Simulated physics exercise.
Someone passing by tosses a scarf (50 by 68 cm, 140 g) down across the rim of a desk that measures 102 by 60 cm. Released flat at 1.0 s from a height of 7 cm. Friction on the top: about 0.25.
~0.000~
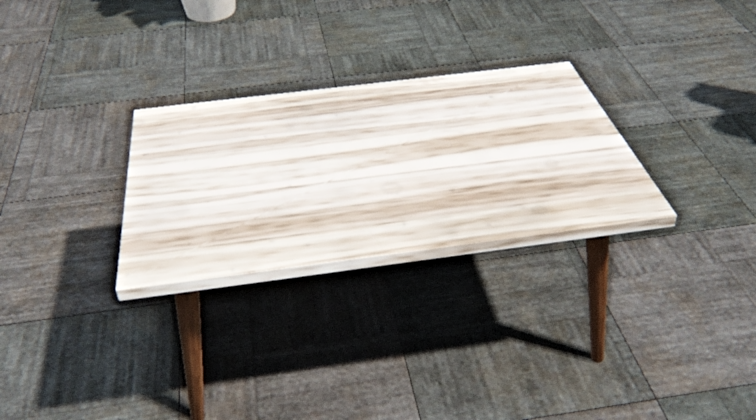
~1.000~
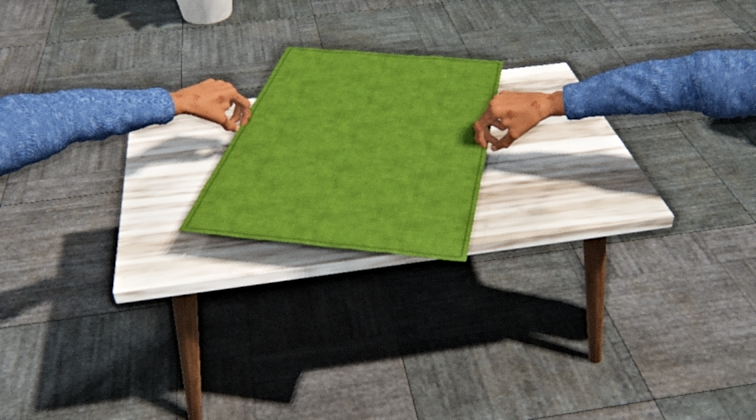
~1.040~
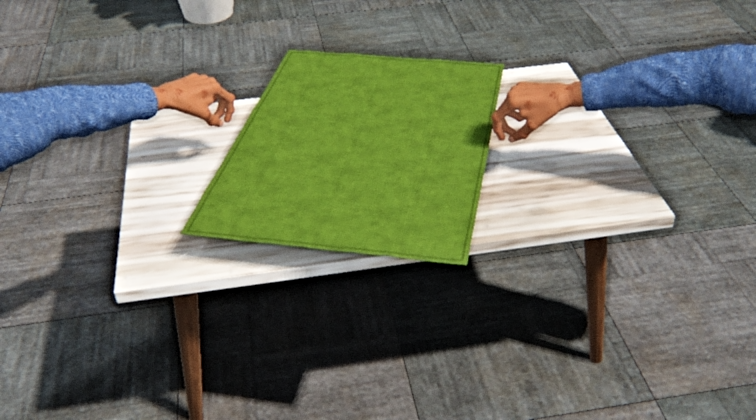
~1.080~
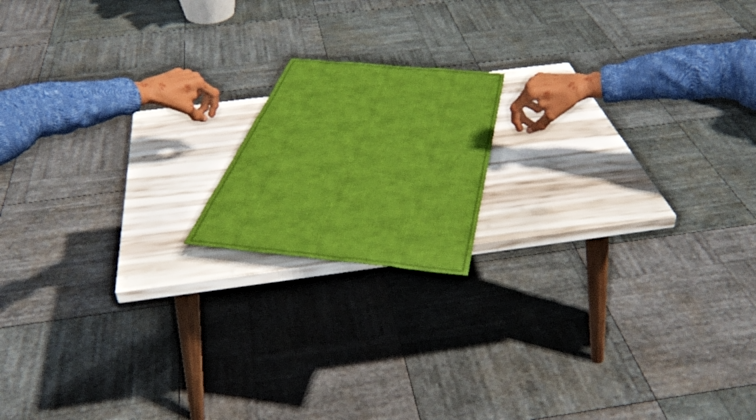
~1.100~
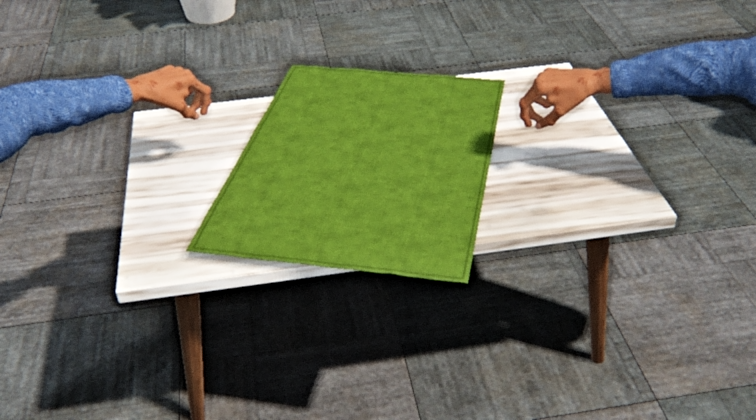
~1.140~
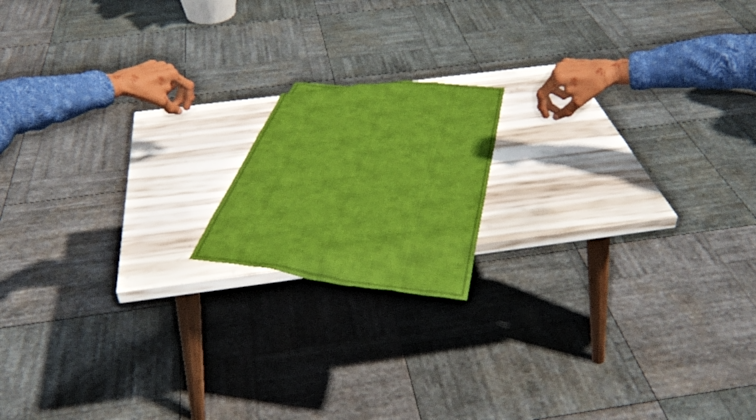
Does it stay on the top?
Yes.
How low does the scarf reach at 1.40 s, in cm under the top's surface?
About 10 cm.
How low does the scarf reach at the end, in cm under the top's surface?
Around 12 centimetres.
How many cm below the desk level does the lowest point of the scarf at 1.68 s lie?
Depth under surface at that time: Approx. 12 centimetres.
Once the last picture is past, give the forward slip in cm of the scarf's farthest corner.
The rear point moves forward by roughly 6 cm.
At 1.4 s, 85 % of the scarf is still over the top.
At 1.7 s, 85 % of the scarf is still over the top.
At 1.9 s, 85 % of the scarf is still over the top.
At 2.2 s, 85 % of the scarf is still over the top.
At 4.4 s, 85 % of the scarf is still over the top.
